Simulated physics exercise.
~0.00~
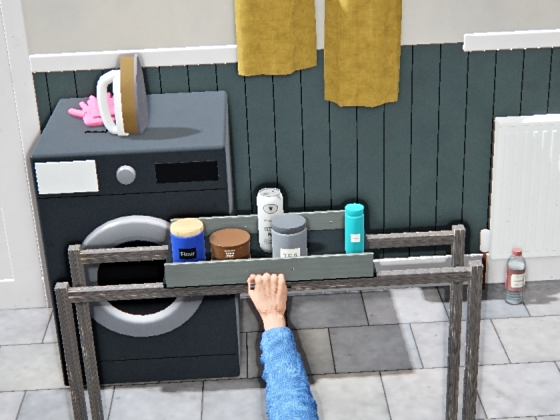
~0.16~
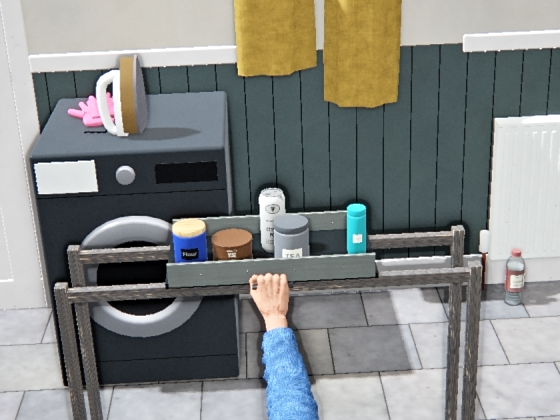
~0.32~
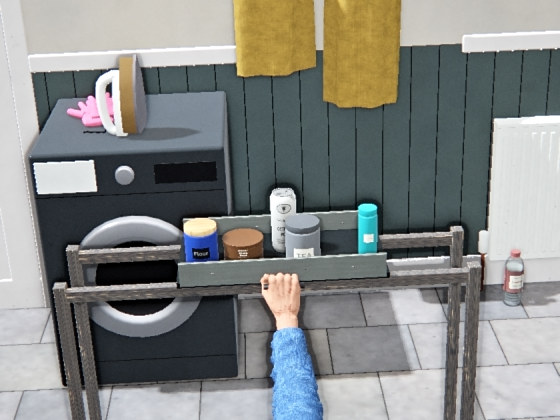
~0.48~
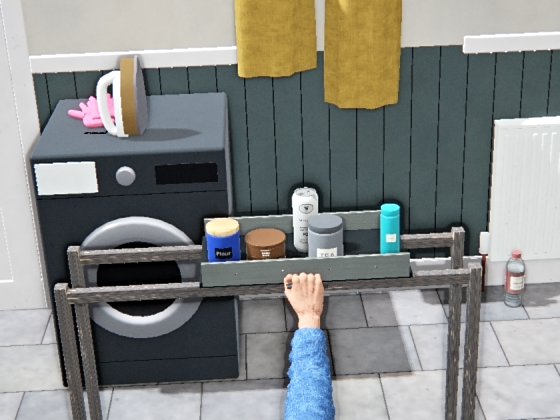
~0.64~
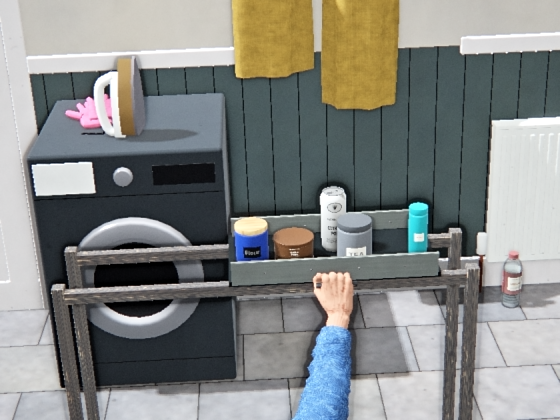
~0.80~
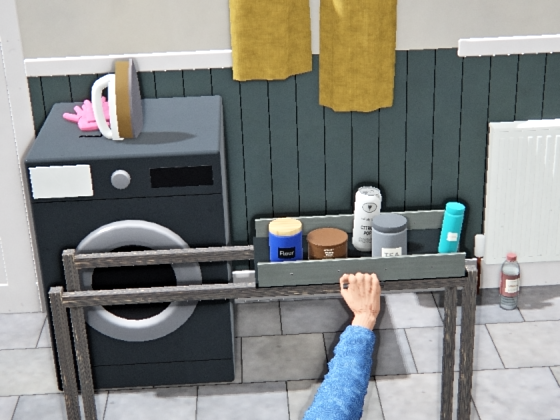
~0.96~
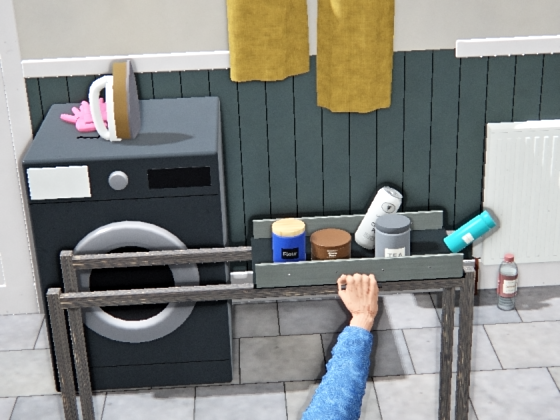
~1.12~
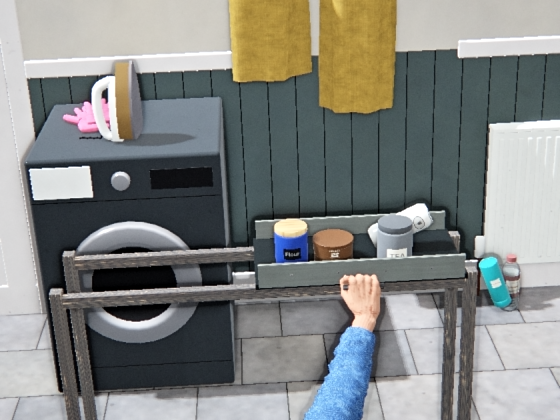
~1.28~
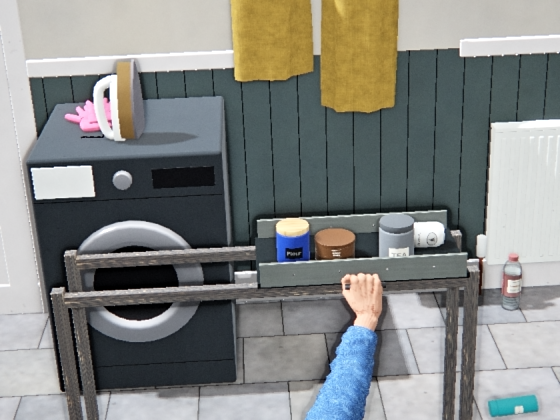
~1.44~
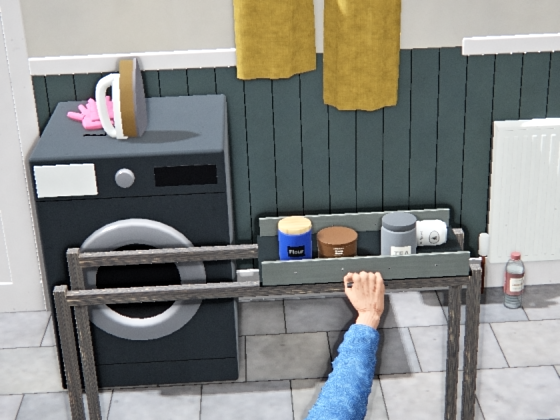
A grey tray of containers slid right along a rack, a blue-sleeved hand at its front, and stopped abruptly; the turquoise shaker toppled off the right end to the floor and out of view, while the white can ended on its side beside three upright containers.
